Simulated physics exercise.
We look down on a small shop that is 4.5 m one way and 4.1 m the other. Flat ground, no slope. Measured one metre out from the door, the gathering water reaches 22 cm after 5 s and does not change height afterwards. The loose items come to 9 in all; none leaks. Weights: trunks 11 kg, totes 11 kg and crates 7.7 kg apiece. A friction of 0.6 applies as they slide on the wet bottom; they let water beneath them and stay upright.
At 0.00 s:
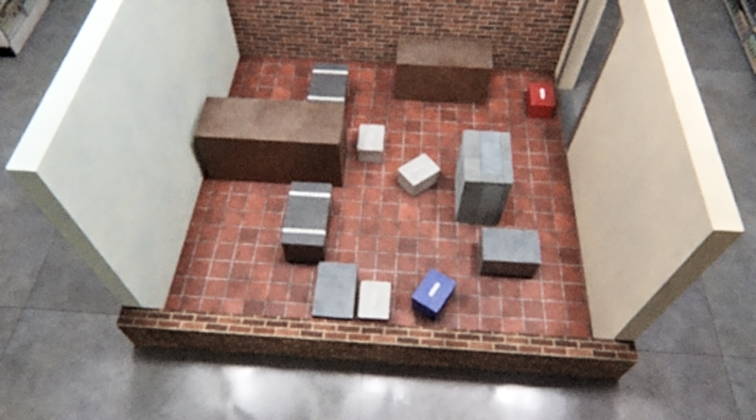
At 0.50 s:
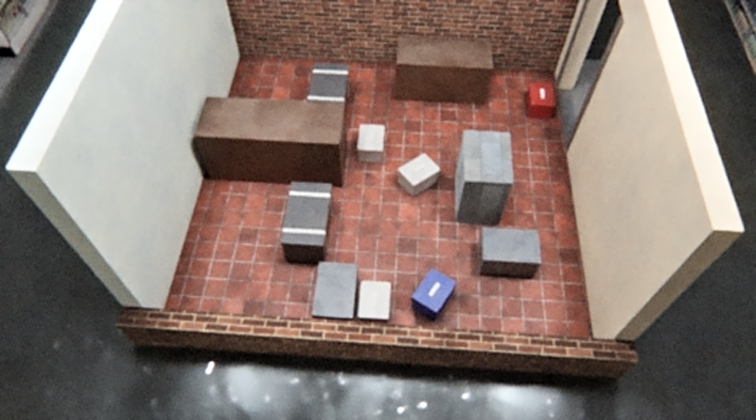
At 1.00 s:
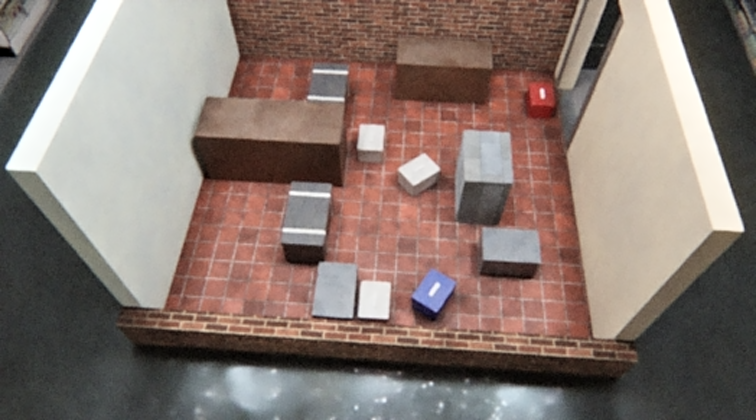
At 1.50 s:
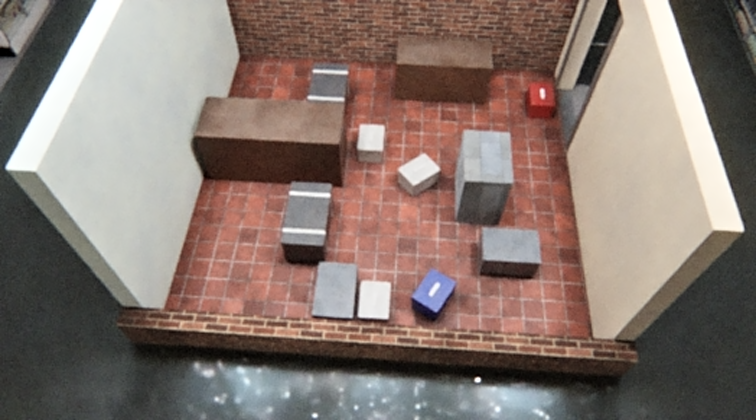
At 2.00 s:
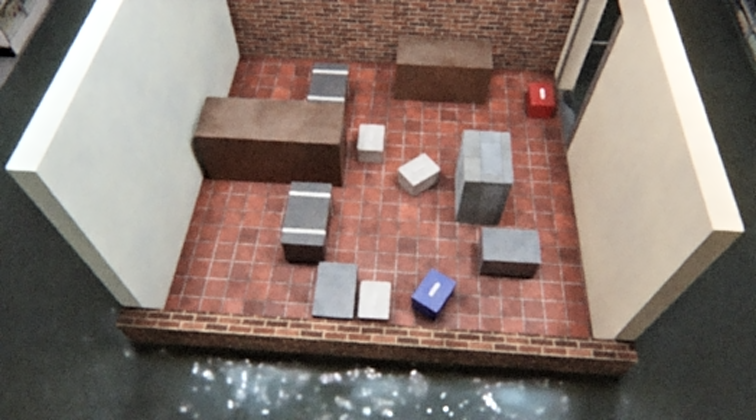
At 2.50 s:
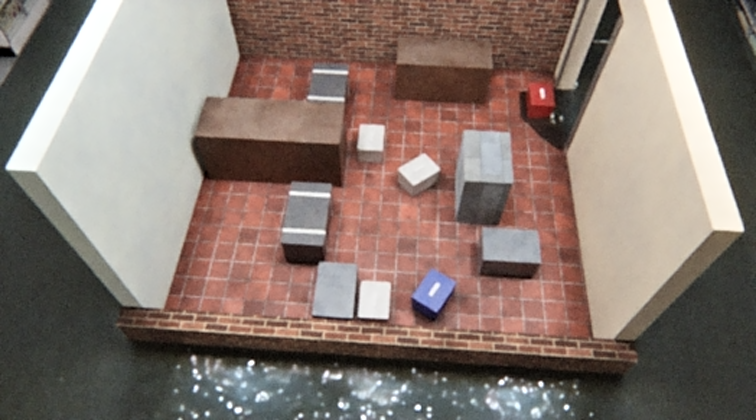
We see a small brick-edged room with scattered boxes on a red tiled floor as dark, glinting water spreads around its outside; a little then enters through the doorway near the red tote, while the boxes stay still.
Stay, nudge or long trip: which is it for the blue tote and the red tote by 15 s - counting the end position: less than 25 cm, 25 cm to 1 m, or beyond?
For the blue tote I'd expect next to no motion, and for the red tote a long journey.
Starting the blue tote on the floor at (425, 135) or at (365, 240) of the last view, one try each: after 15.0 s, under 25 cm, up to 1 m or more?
Goes far off, then goes a bit.
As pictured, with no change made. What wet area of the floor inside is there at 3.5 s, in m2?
Flooded: Near 1.5 m2.
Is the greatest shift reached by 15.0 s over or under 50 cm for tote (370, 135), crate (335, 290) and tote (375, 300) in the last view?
In turn: Beyond, beyond, within.
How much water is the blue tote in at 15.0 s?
About 8 cm.
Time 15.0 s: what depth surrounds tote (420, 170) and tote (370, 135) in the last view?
First about 9 cm, second about 11 cm.
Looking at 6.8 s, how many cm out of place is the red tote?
Around 80 centimetres.
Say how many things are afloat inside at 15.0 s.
Answer: 6.
After 3.5 s the blue tote is near (434, 290), 0.0 m from its start, aground; the red tote is near (536, 93), 0.1 m from its start, aground; 0 afloat.
After 6.8 s the blue tote is near (434, 290), 0.0 m from its start, aground; the red tote is near (488, 102), 0.7 m from its start, aground; 0 afloat.
After 11.0 s the blue tote is near (434, 290), 0.0 m from its start, aground; the red tote is near (303, 70), 3.1 m from its start, afloat; 6 afloat.
After 15.0 s the blue tote is near (442, 284), 0.1 m from its start, aground; the red tote is near (247, 115), 3.8 m from its start, afloat; 6 afloat.
